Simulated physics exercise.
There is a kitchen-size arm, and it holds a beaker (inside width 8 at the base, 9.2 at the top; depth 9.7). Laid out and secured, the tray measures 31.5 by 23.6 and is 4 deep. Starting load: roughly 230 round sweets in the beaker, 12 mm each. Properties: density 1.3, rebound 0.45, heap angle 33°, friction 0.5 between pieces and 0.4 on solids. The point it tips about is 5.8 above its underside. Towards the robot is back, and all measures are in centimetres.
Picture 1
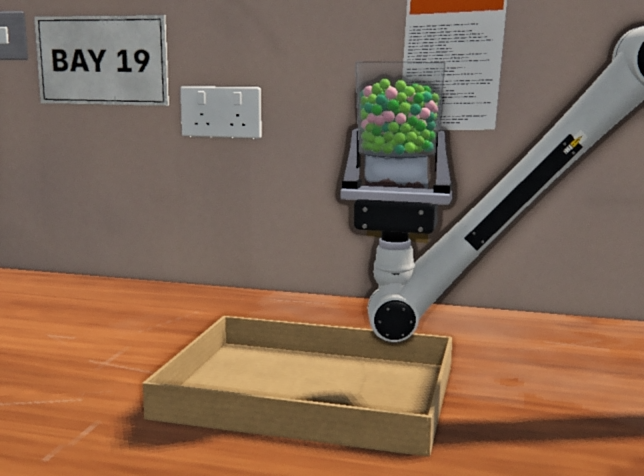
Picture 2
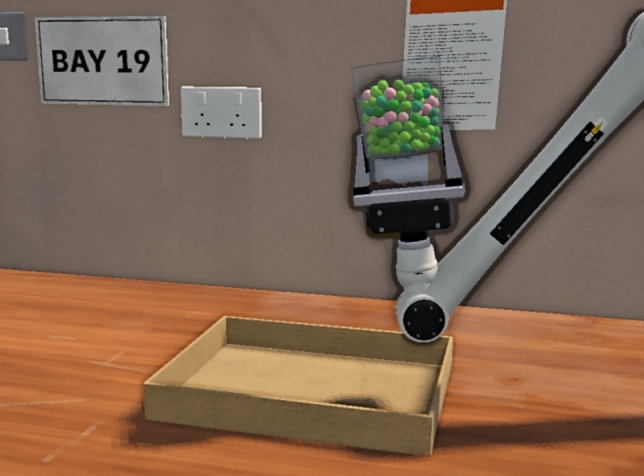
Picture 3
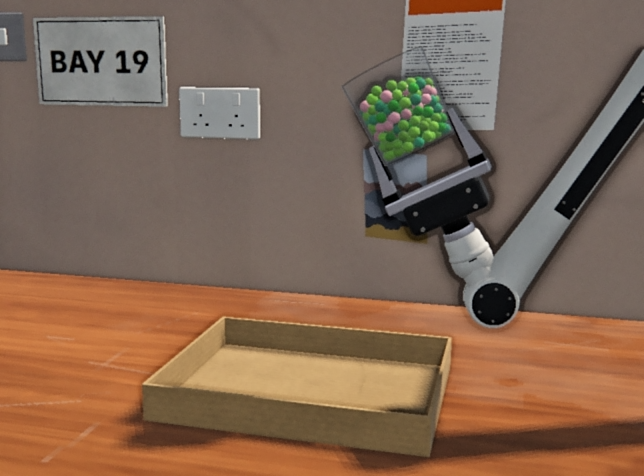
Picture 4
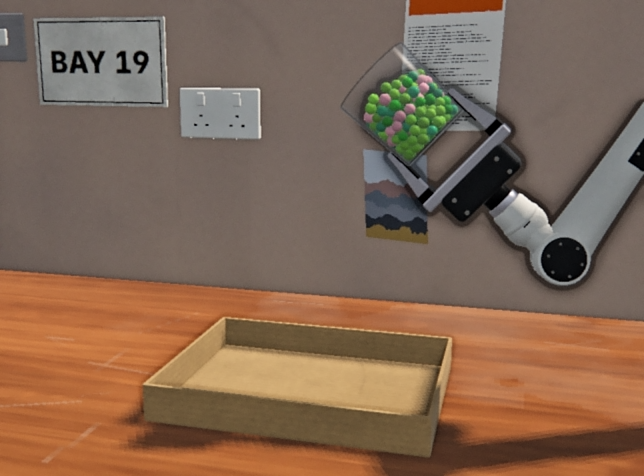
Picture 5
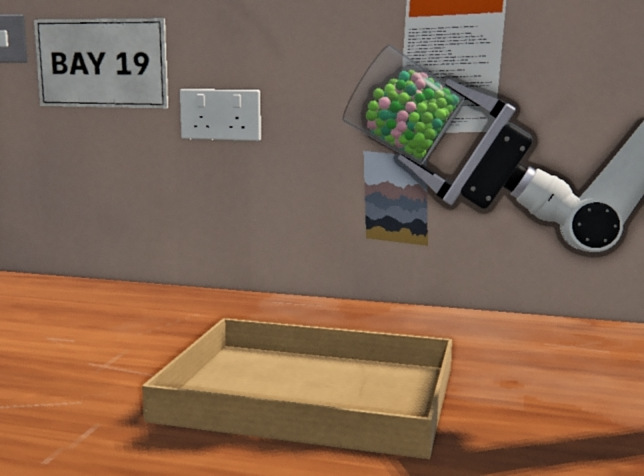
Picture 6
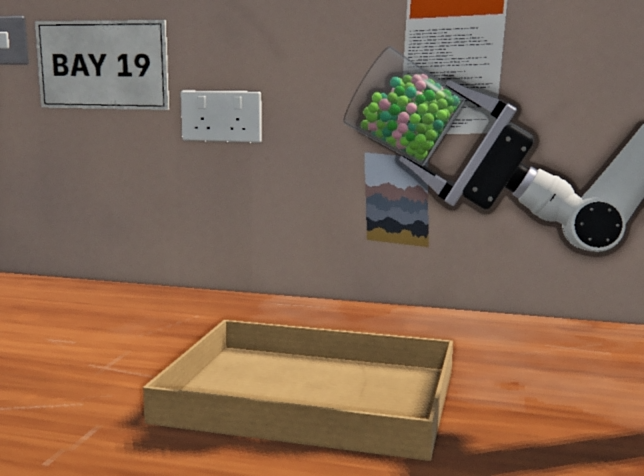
Robot arm tilting a clear beaker of green and pink sweets steeply to the left above an empty tray, then barely moving.
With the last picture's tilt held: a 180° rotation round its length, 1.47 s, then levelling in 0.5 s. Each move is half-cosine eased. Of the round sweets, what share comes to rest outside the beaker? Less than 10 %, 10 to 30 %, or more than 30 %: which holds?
The share is less than 10 %.
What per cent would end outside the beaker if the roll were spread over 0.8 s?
Then: Approx. 0 %.
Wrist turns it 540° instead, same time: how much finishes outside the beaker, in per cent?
Roughly 0 %.
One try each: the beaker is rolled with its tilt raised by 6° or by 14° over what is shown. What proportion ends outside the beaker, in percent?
Around 5 percent on the first try, 15 percent on the second.
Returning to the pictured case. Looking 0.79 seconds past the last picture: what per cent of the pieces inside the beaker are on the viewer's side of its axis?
Close to 55 % of them.
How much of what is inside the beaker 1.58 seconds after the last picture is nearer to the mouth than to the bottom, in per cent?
Mouth-half share: Approx. 35 in a hundred.
Then, 0.79 s later, tipped 60°, highest piece 38 above the table; 230 in the beaker.
Then, 1.58 s later, tipped 54°, highest piece 38 above the table; 224 in the beaker, 6 in the tray.
Then, 2.17 s later, upright, highest piece 39 above the table; 224 in the beaker, 6 in the tray.
Then, 2.87 s later, upright, highest piece 39 above the table; 224 in the beaker, 6 in the tray.
At rest, 224 in the beaker, 6 in the tray. That is 3 % outside the beaker.
